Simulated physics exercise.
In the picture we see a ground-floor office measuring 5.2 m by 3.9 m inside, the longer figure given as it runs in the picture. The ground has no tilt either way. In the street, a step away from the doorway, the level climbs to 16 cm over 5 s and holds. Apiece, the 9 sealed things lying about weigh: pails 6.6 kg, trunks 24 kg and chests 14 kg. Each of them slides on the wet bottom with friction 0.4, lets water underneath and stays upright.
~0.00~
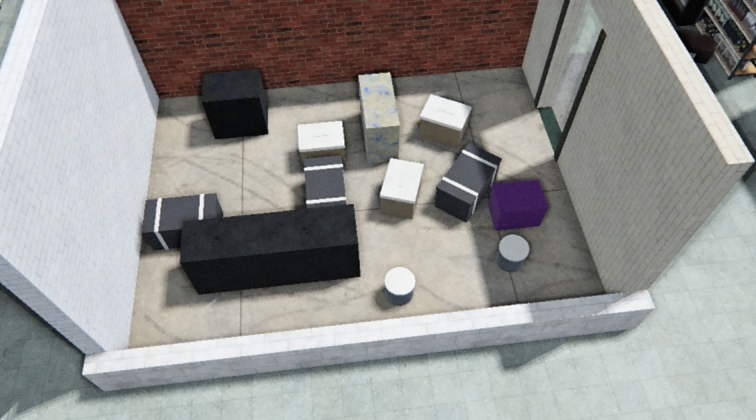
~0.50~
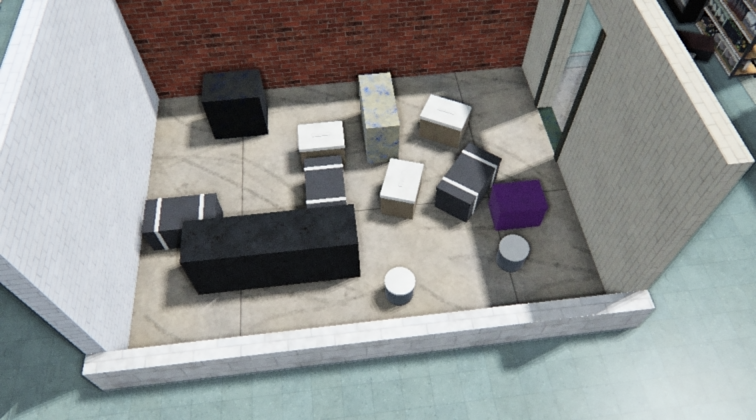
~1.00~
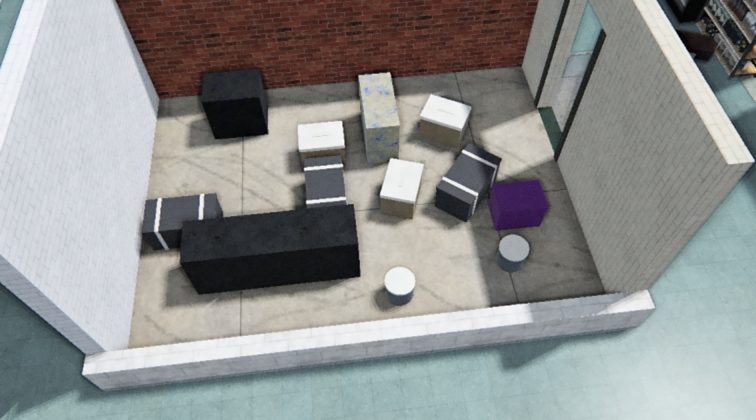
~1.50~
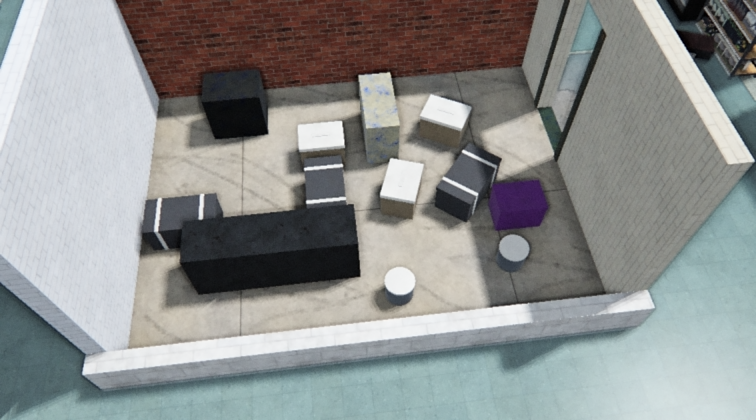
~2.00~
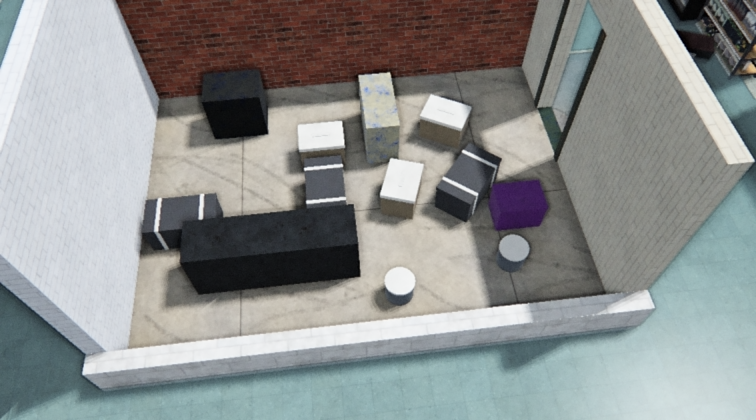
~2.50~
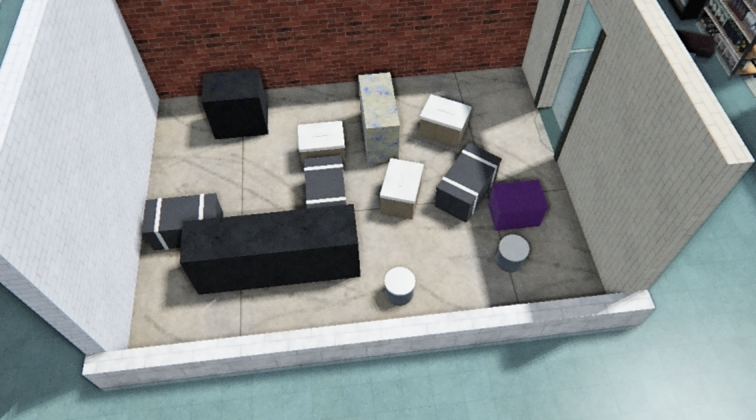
Black, white and purple boxes and two small cylinders sitting still in a brick-backed room seen from above, nothing visibly shifting.
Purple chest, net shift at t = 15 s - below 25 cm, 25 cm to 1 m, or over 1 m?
Below 25 cm.
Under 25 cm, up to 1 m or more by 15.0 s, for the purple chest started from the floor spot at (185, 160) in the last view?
What happens is it remains nearly in place.
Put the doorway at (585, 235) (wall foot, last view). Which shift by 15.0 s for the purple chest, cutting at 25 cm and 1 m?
The purple chest ends up almost where it started.
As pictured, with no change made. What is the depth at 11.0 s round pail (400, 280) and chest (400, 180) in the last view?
Depths: Near 2 cm, then near 5 cm.
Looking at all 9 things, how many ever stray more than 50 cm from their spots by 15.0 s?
The number is 4.
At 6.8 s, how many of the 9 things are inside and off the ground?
At that moment 0.
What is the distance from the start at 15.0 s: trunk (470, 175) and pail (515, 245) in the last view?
Net displacement, in order: 120 cm; 0 cm.
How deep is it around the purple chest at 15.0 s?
Somewhere close to 4 cm.
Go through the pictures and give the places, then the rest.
The first frame shows the purple chest at (520, 196), on the bottom; 0.0 m2 under water; 0 of 9 have shifted.
The second frame shows the purple chest at (520, 196) rests on the ground; 0.0 m2 under water; 0 of 9 have shifted.
The third frame shows the purple chest at (520, 196) rests on the ground; 0.0 m2 under water; 0 of 9 have shifted.
The fourth frame shows the purple chest at (520, 196), on the bottom; water covers 0.0 m2; 0 of 9 have shifted.
The fifth frame shows the purple chest at (520, 196), on the bottom; water covers 0.0 m2; 0 of 9 have shifted.
The sixth frame shows the purple chest at (520, 196) rests on the ground; water covers 0.0 m2; 0 of 9 have shifted.
After 3.5 s the purple chest is near (520, 196), 0.0 m from its start, aground; 0 afloat.
After 6.8 s the purple chest is near (520, 196), 0.0 m from its start, aground; 0 afloat.
After 11.0 s the purple chest is near (520, 196), 0.0 m from its start, aground; 0 afloat.
After 15.0 s the purple chest is near (520, 196), 0.0 m from its start, aground; 2 afloat.
